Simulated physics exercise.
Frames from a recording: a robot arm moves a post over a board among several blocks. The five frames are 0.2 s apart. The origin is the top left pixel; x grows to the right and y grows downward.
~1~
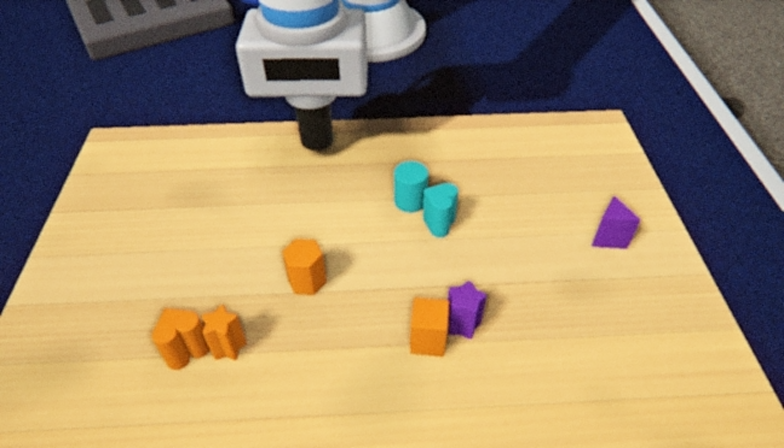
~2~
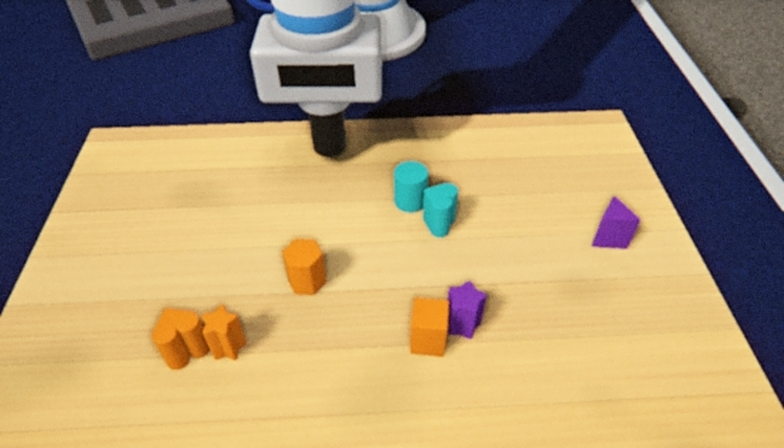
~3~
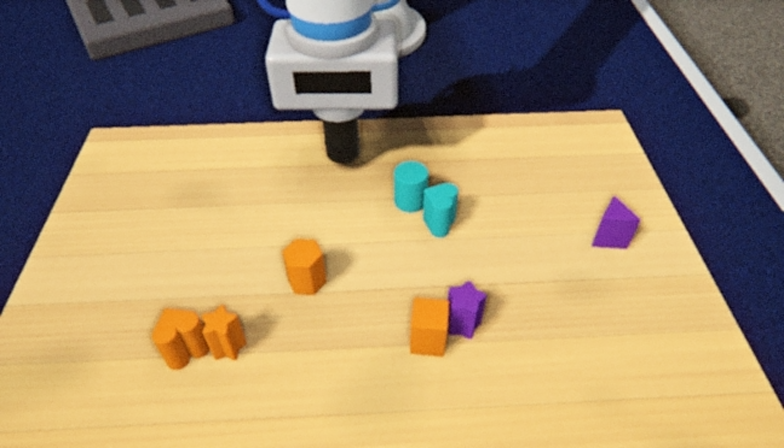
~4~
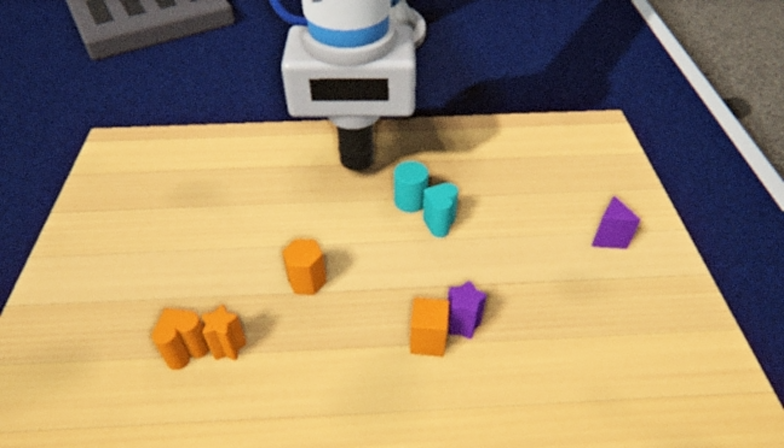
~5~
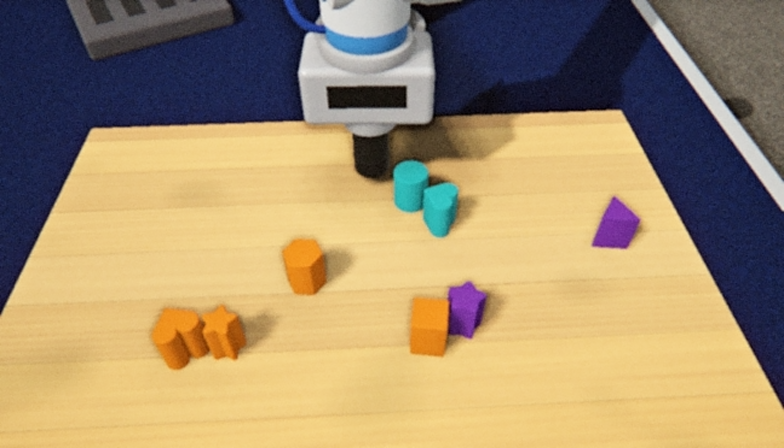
A robot arm sliding its dark post slightly rightward and toward the viewer over a wooden board of motionless colored blocks.
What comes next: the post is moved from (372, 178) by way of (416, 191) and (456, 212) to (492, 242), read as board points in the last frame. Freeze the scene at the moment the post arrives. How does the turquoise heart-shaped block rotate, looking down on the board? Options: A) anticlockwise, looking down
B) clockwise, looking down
It's A.
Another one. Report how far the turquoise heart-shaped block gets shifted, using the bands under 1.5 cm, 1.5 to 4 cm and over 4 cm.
It moves more than 4 cm.
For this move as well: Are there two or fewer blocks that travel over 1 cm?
That would be a yes.
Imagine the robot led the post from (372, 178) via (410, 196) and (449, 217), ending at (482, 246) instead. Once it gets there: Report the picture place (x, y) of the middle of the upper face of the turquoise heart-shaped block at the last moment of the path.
It will end up at (506, 272).
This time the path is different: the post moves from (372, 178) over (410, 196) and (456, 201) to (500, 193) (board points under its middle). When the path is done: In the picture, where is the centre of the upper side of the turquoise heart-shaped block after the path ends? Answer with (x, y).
About (472, 223).
The first path, step by step. One third of the way, post (418, 181); turquoise circular block (431, 186); turquoise heart-shaped block (452, 205), turned 30° anticlockwise.
Two thirds of the way, post (458, 202); turquoise circular block (453, 208); turquoise heart-shaped block (469, 236), turned 55° anticlockwise.
At the end, post (494, 231); turquoise circular block (459, 221); turquoise heart-shaped block (468, 248), turned 95° anticlockwise.
